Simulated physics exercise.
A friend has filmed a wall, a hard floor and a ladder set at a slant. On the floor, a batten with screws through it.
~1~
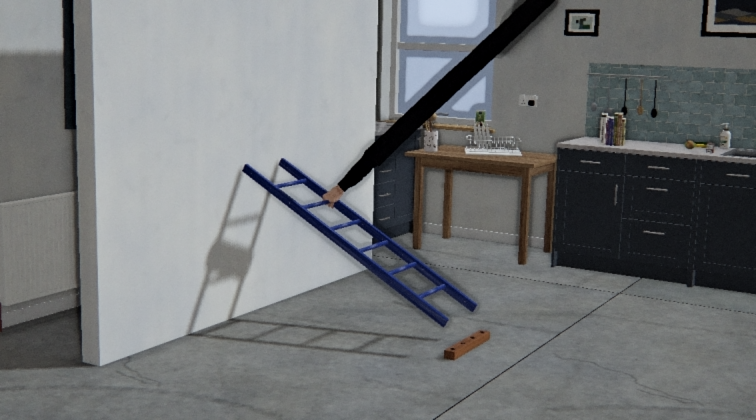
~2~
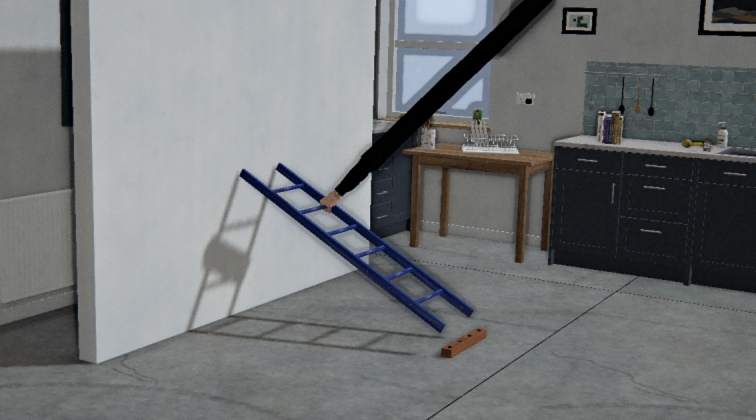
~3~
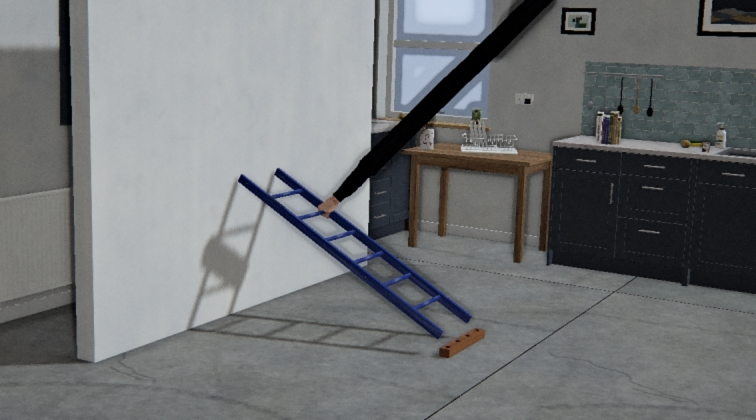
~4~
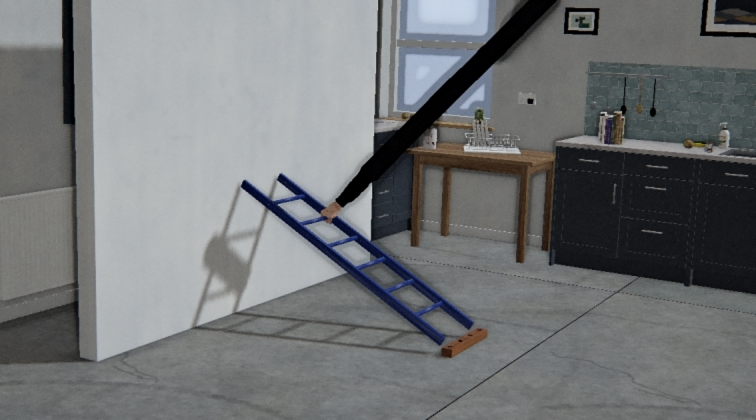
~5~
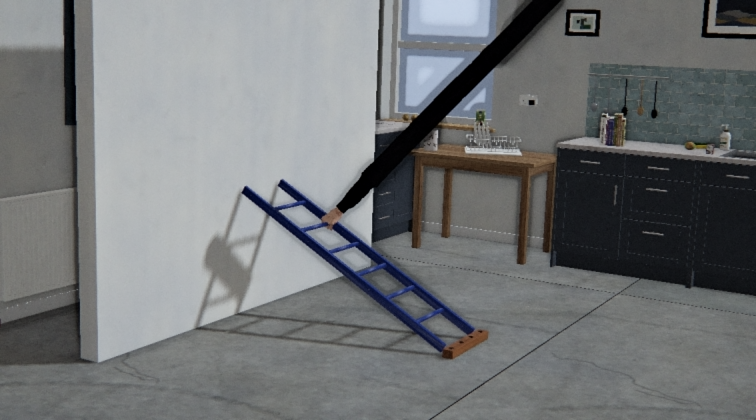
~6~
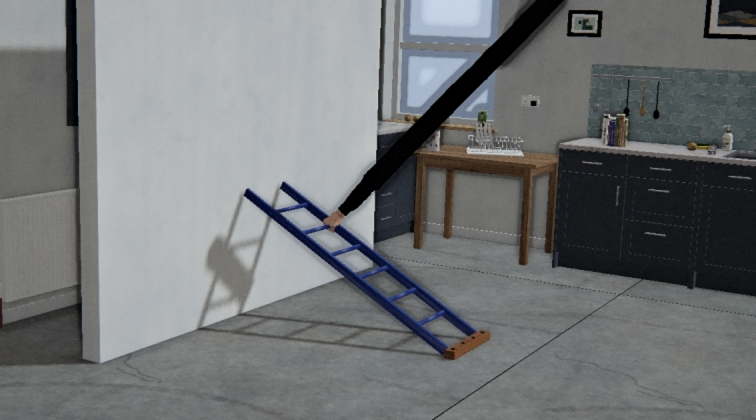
A long black arm lowers a slanted blue ladder until its foot meets the batten.
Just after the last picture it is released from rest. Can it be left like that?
In the end the blue ladder stays up.
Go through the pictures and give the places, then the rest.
The first frame shows still on the way; blue ladder (357, 236); batten (468, 345).
The second frame shows still on the way; blue ladder (354, 242); batten (465, 343).
The third frame shows still on the way; blue ladder (353, 247); batten (463, 342).
The fourth frame shows still on the way; blue ladder (355, 253); batten (465, 342).
The fifth frame shows still on the way; blue ladder (356, 260); batten (466, 344).
The sixth frame shows in place, still held; blue ladder (358, 262); batten (468, 344).
Then, 0.10 s later than the last frame, blue ladder moving near (358, 263).
Then, 0.64 s later than the last frame, blue ladder at rest near (358, 263).
When it is over, the blue ladder holds its place, near (358, 263).
